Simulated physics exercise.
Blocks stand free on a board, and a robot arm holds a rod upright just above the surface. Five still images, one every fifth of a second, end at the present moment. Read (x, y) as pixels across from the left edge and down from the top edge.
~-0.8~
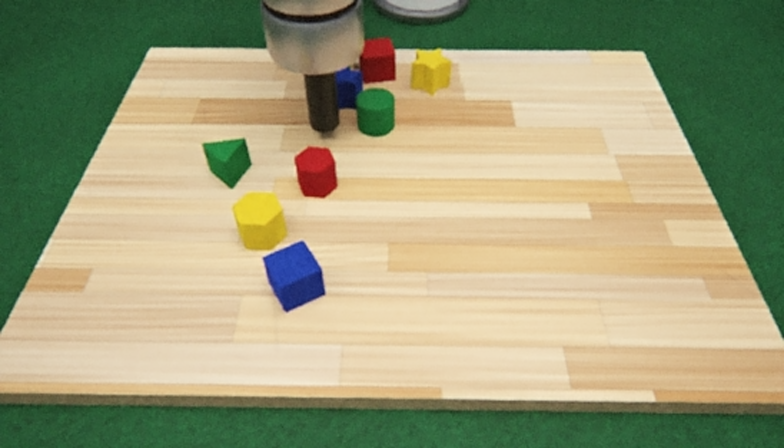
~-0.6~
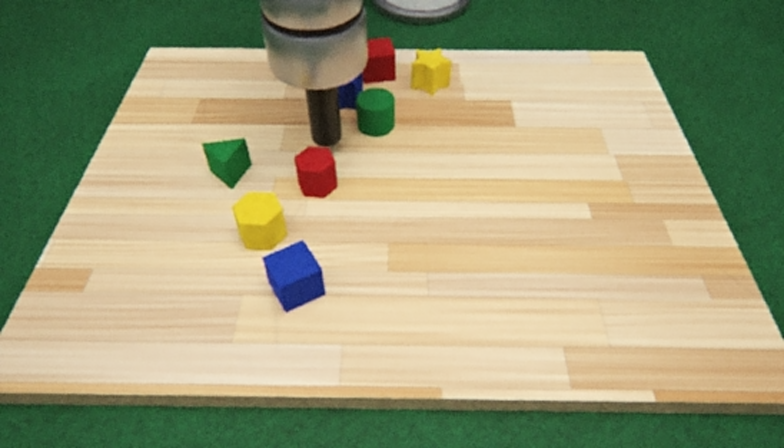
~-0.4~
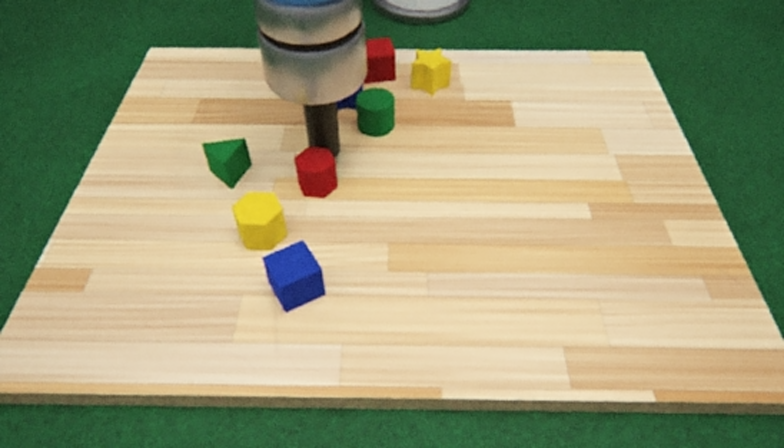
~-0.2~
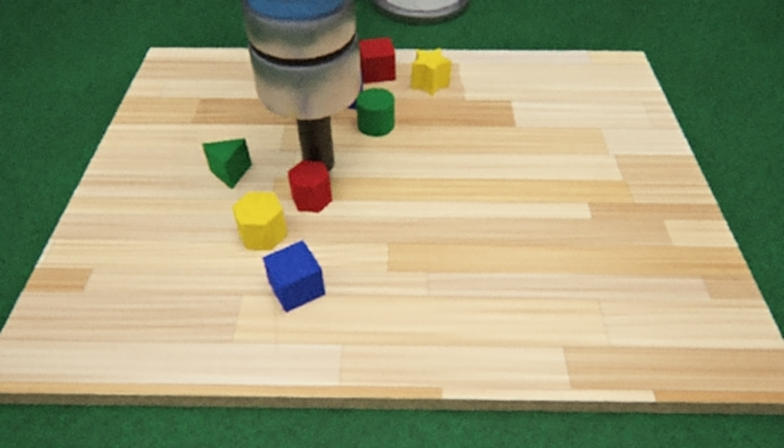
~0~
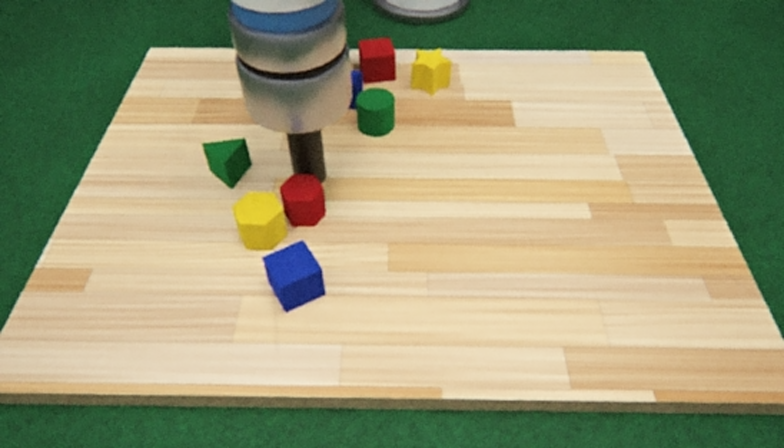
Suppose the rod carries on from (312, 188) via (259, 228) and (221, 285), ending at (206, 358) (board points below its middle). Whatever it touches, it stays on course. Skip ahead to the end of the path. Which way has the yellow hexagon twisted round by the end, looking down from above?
Seen from overhead, it turns clockwise.
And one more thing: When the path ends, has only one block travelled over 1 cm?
No, I don't think so.
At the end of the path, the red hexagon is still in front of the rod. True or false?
False - the claim does not hold.
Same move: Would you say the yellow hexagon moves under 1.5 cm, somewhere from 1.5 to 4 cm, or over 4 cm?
My answer is that it shifts over 4 cm.
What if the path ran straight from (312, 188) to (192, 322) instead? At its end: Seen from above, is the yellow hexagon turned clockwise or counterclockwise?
Looking from above, the answer is clockwise.
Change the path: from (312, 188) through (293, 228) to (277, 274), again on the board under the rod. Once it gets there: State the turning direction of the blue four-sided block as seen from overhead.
Rotates clockwise.
What follows on the original path. One third of the way, rod (255, 219); yellow hexagon (231, 232); red hexagon (295, 206), turned 45° anticlockwise.
Two thirds of the way, rod (217, 276); yellow hexagon (180, 292), turned 25° clockwise; red hexagon (295, 206), turned 45° anticlockwise.
At the end, rod (202, 349); yellow hexagon (145, 335), turned 75° clockwise; blue four-sided block unmoved; red hexagon (295, 206), turned 45° anticlockwise.
